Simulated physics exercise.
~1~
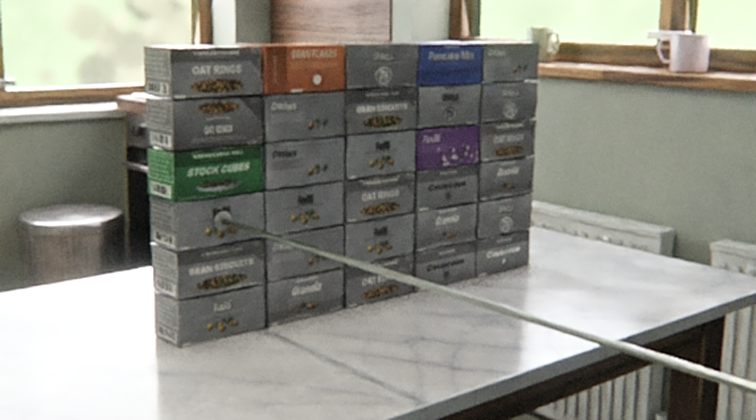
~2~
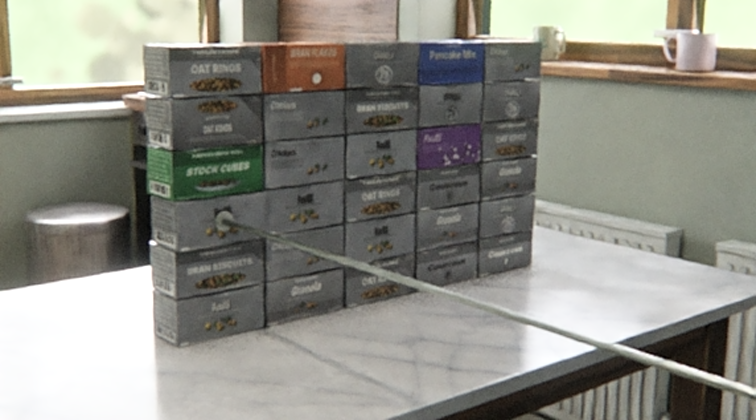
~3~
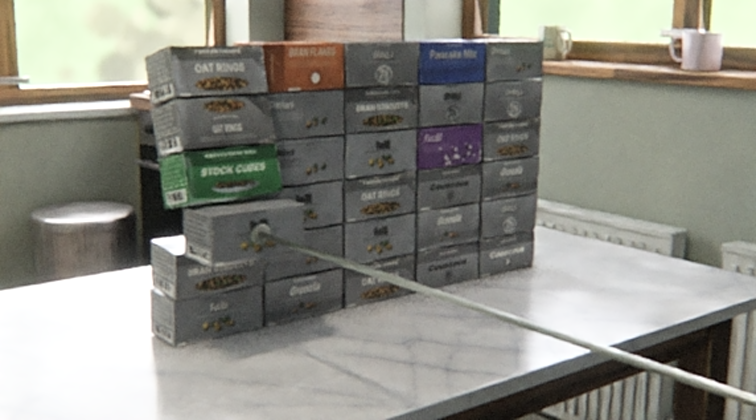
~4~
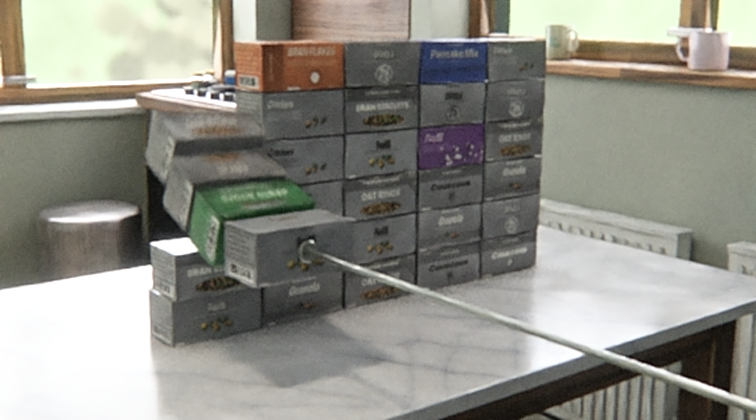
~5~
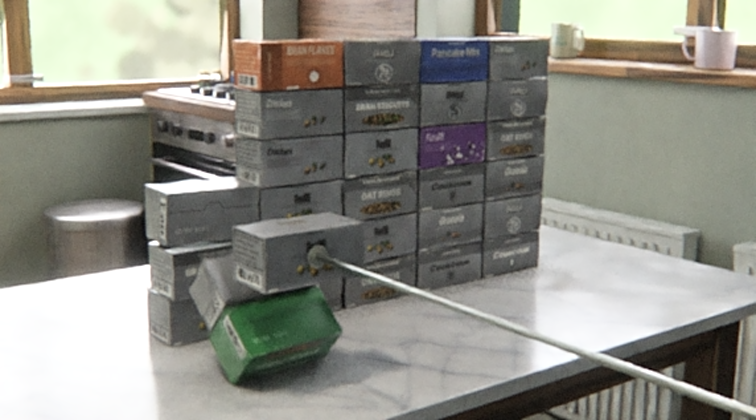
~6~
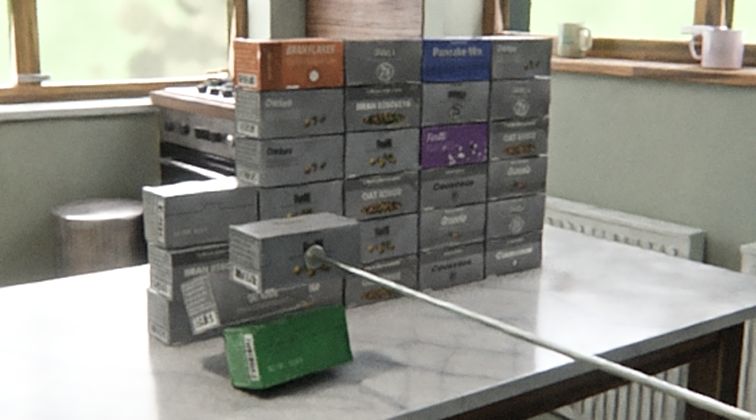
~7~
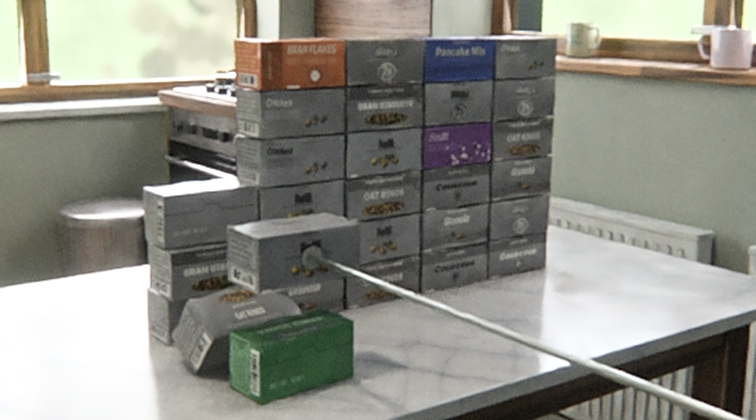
A rod draws a grey box from the wall, and three boxes above tumble down.
